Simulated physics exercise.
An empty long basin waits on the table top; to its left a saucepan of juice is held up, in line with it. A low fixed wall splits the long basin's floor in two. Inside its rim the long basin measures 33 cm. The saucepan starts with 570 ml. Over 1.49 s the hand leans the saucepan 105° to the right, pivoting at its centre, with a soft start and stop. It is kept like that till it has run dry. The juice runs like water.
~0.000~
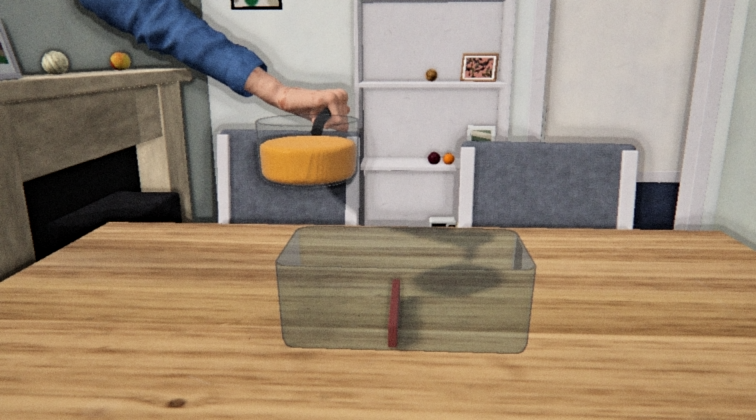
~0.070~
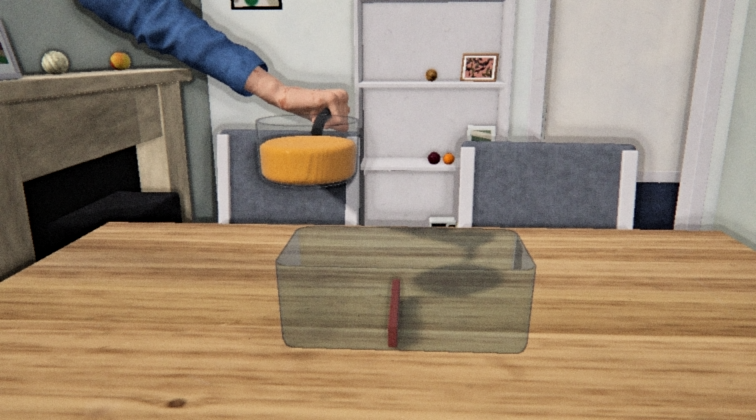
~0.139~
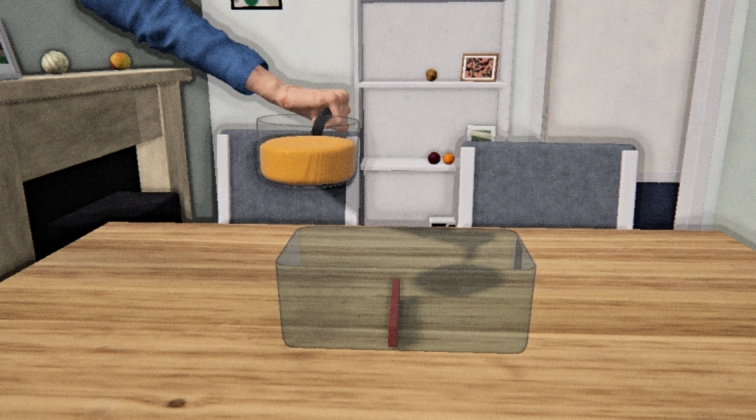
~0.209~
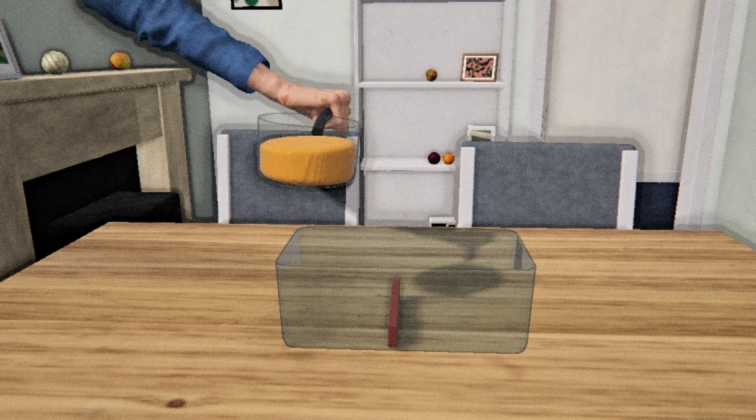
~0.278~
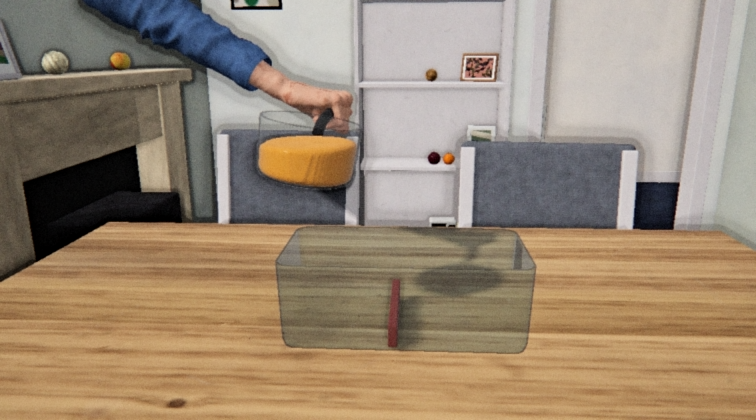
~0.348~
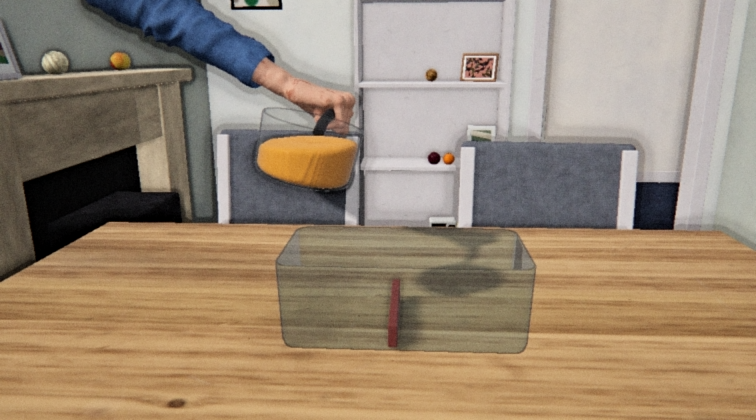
At a wooden table, a hand held a clear pan of orange juice above and to the left of an empty see-through basin, then slowly leaned the pan slightly to the right.
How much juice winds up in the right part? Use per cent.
About 65 per cent.
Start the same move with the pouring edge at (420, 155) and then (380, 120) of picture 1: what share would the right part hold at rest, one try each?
In turn about 95 and 90 per cent.
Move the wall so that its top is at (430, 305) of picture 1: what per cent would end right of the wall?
In that case some 10 per cent.
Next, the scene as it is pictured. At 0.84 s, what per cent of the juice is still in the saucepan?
Some 72 per cent.
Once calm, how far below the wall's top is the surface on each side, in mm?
Left about 24 mm, right about 18 mm.
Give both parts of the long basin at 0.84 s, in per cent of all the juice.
Some 2 per cent left and 4 right.
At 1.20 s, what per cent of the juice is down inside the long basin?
Some 72 per cent.
After 0.84 s the tilt is 63° and 71 per cent is still to pour, 2 is left of the wall and 4 right of it.
After 1.20 s the tilt is 96° and 16 per cent is still to pour, 13 is left of the wall and 58 right of it.
After 1.58 s the tilt is 105° and 1 per cent is still to pour, 33 is left of the wall and 64 right of it.
After 1.99 s the tilt is 105° and 0 per cent is still to pour, 34 is left of the wall and 65 right of it.
In the end 34 per cent lies left of the wall, 65 right of it and 1 outside.
